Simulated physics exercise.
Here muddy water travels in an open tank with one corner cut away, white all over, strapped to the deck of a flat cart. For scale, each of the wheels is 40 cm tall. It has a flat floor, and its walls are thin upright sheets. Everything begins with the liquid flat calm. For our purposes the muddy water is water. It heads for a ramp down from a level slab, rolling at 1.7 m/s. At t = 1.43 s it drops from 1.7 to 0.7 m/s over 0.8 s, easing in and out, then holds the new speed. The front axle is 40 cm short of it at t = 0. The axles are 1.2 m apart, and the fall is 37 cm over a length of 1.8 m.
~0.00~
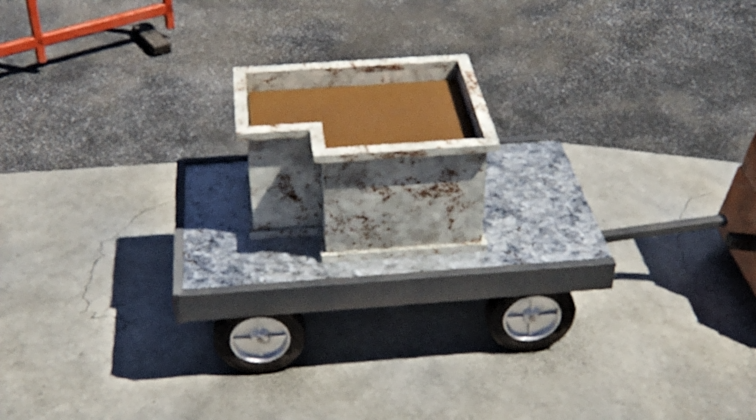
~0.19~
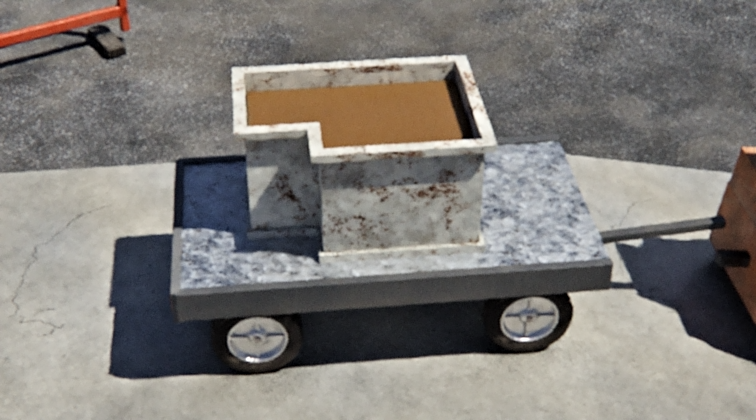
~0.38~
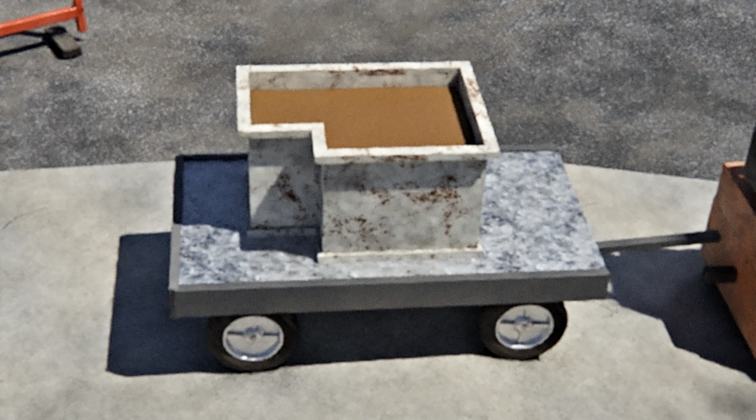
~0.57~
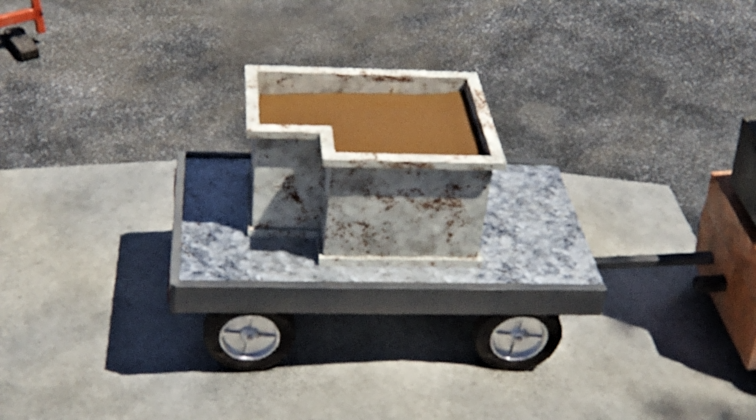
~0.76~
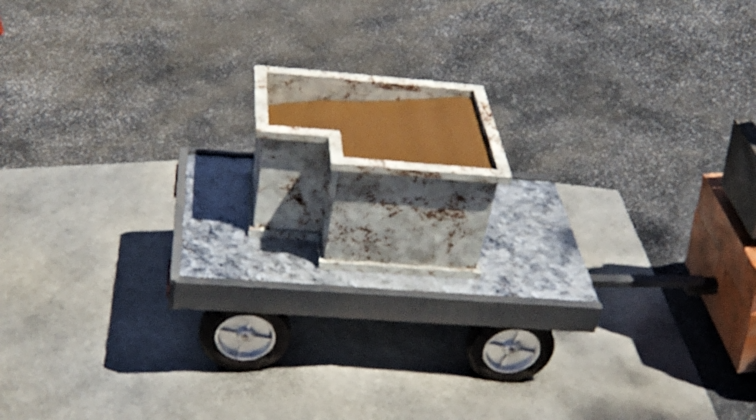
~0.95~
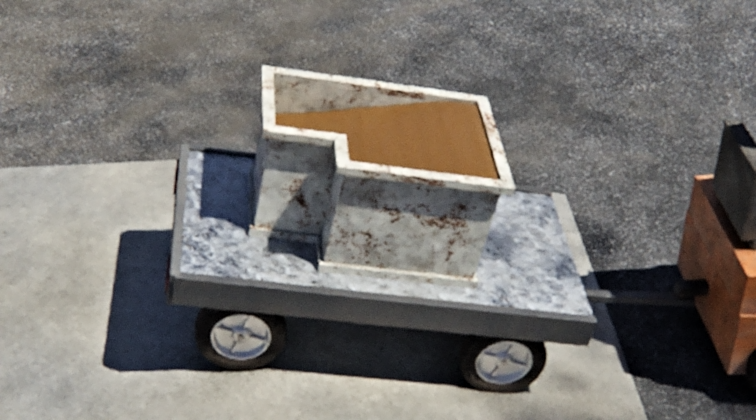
At the start, a white, rust-stained tank of brown liquid with a notched corner sits level on a four-wheeled cart, hitched to something at the right. The cart rolls right as an orange barrier slips out of view, then its right end dips and the liquid shifts toward that end.
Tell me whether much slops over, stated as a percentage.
Roughly 3 per cent slops over.
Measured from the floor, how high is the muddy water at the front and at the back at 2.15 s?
About 52 cm at the front, 30 cm at the back.
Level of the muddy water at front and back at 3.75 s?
About 36 cm in front, about 48 cm behind.
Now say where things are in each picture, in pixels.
In the first picture, the surface is at (443, 87) by the front wall; at (264, 98) by the back wall; it lies level with the rim line; the front is on the right, levels are read along the far wall; a wheel hub at (260, 345).
In the second picture, the surface is at (442, 88) by the front wall; at (262, 98) by the back wall; it lies level with the rim line.
In the third picture, the surface is at (445, 94) by the front wall; at (266, 97) by the back wall; it lies level with the rim line; the tub is 2° nose down.
In the fourth picture, the surface is at (452, 99) by the front wall; at (273, 102) by the back wall; it climbs 3° towards the front; the tub is 5° nose down.
In the fifth picture, the surface is at (459, 104) by the front wall; at (280, 111) by the back wall; it climbs 8° towards the front; the tub is 9° nose down.
In the sixth picture, the surface is at (465, 107) by the front wall; at (283, 120) by the back wall; it climbs 14° towards the front; a wheel hub at (241, 342); the tub is 12° nose down.
After 2.15 s the surface is 51 cm up at the front and 30 cm at the back; 2 per cent is out, over the front.
After 3.75 s the surface is 36 cm up at the front and 47 cm at the back; 3 per cent is out, over the front.
After 5.55 s the surface is 46 cm up at the front and 36 cm at the back; 3 per cent is out, over the front.
After 7.99 s 3 per cent is out, over the front, 7 of 240 litres.
